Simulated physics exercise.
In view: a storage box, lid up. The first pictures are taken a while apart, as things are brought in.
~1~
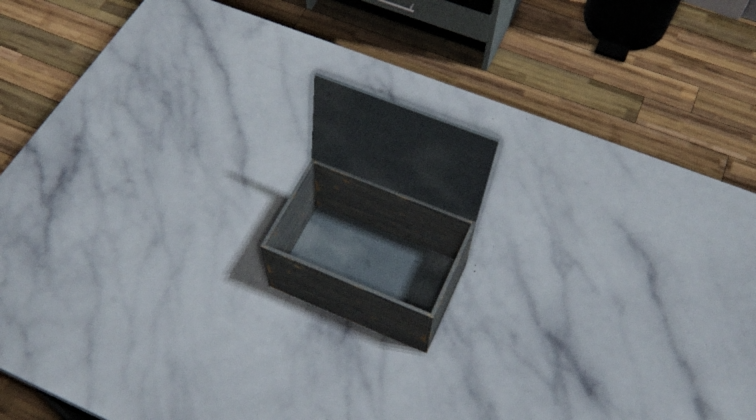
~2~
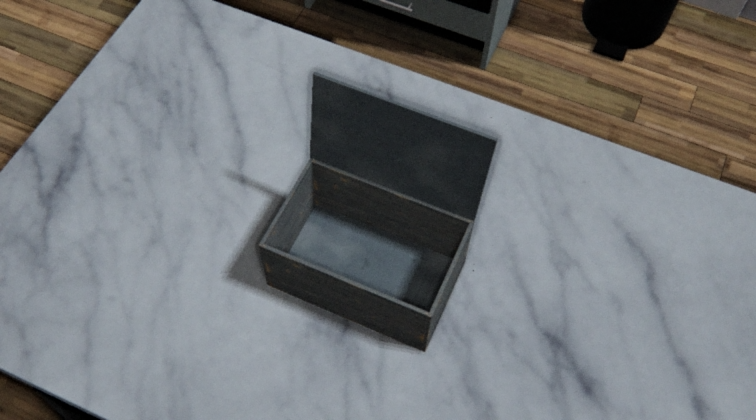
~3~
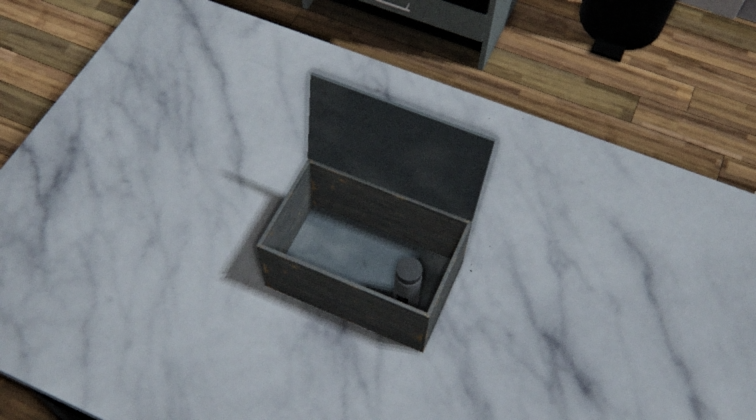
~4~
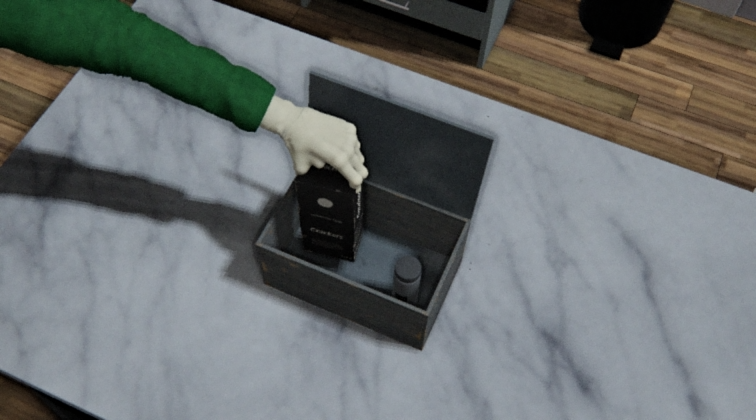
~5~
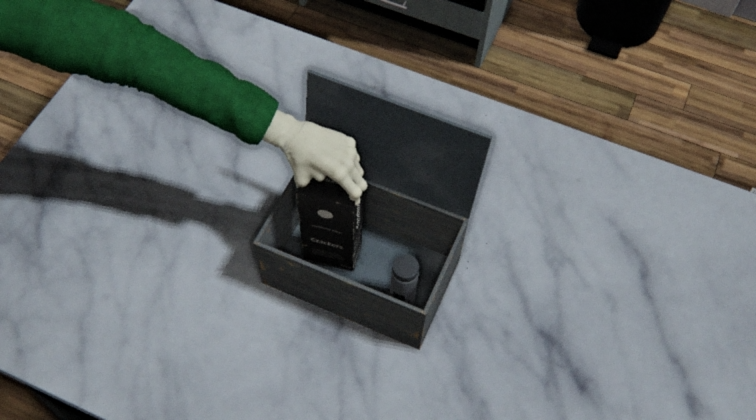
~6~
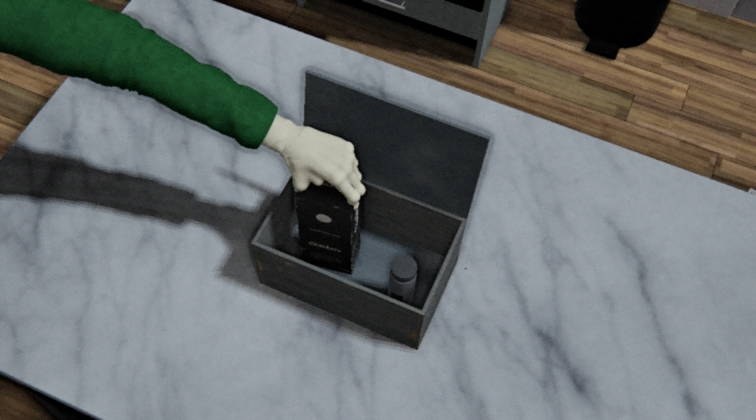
A hand in a green sleeve lowered a black carton into the left side of an open storage box on a marble counter, after a grey shaker had appeared inside on the right.
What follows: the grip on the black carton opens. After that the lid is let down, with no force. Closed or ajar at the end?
In the end the lid will not close.
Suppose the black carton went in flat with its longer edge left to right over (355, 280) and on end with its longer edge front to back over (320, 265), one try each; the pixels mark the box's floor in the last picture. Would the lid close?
First, it closes; second, it is held up.
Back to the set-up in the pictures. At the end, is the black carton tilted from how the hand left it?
The black carton ends up tilted.
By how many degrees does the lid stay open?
About 25°.
Then, 1.40 s past the last view, lid 70° above the rim.
Then, 2.00 s past the last view, lid 32° above the rim; black carton rocked 23° from its first pose near (322, 247).
Finally, lid 27° above the rim; moved from the start, black carton; grey shaker still in place. Final places as the last picture's camera would see them, black carton near (324, 247).
